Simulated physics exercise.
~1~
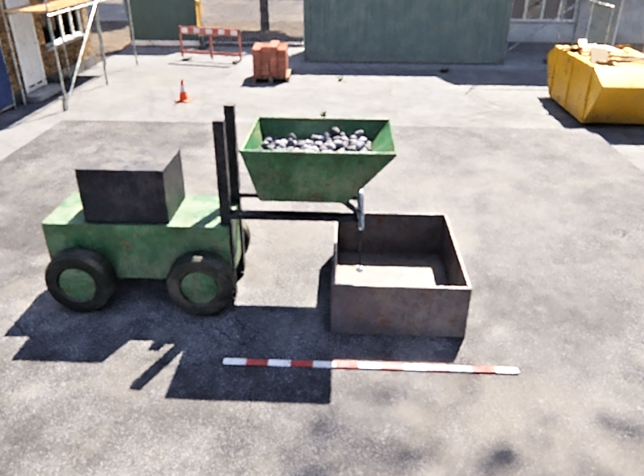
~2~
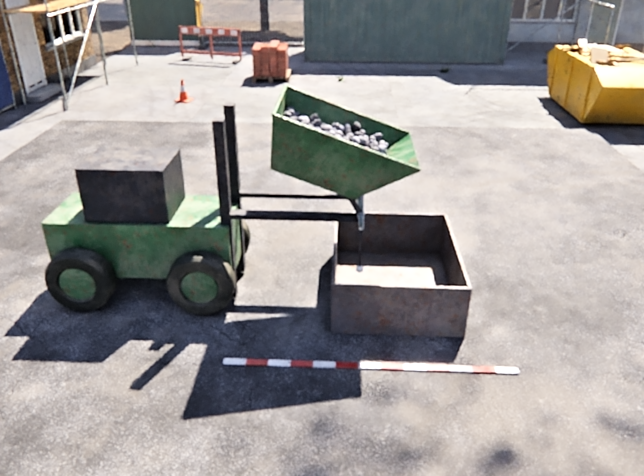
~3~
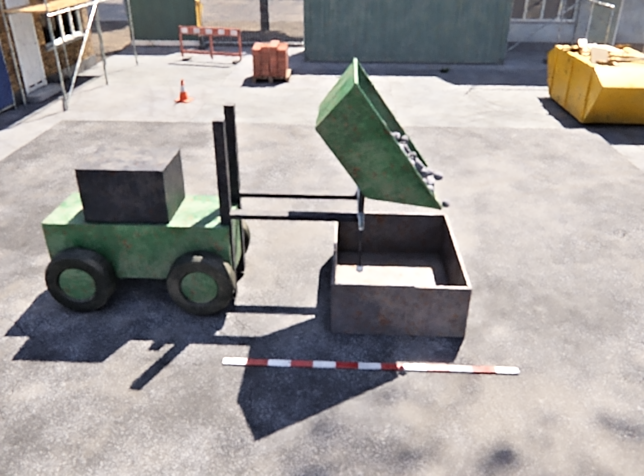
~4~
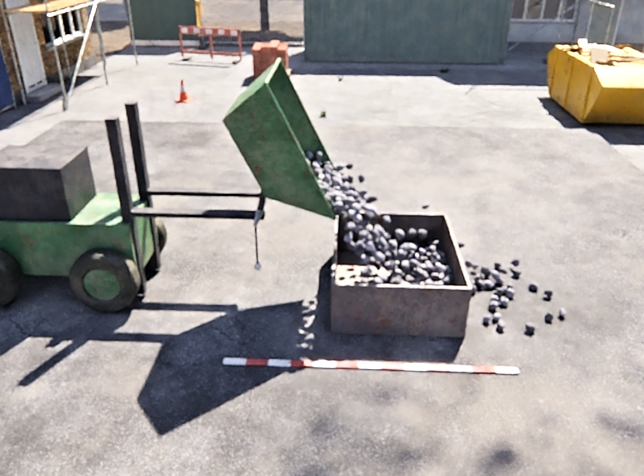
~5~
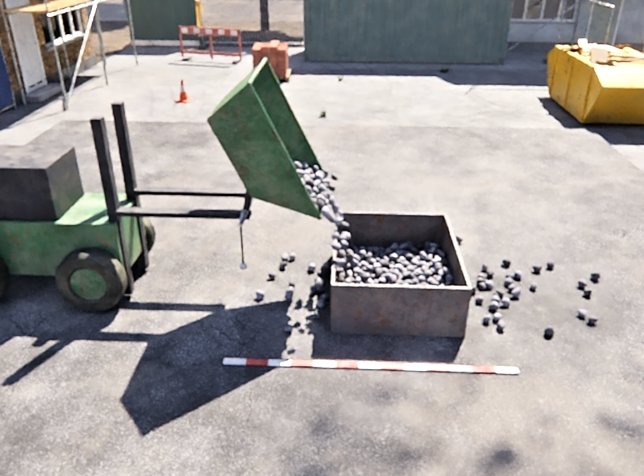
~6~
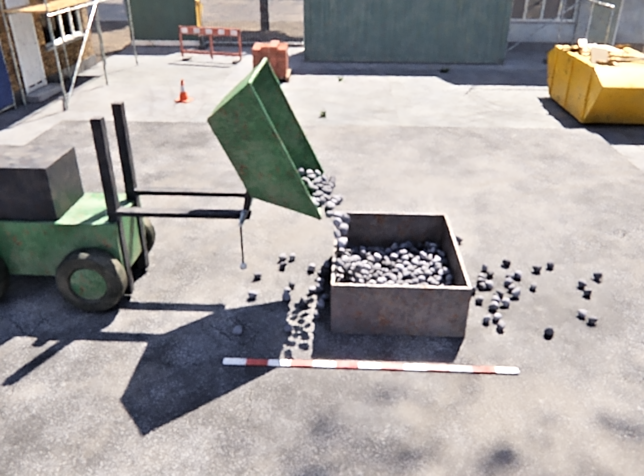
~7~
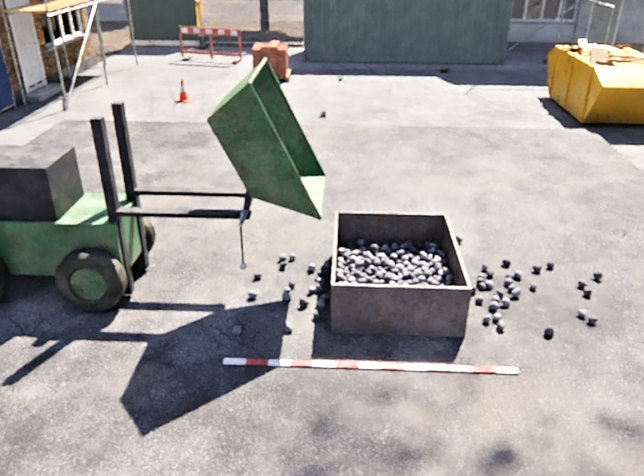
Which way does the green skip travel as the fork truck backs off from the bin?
The skip moves to the left, carried along with the fork truck as it backs away from the bin.
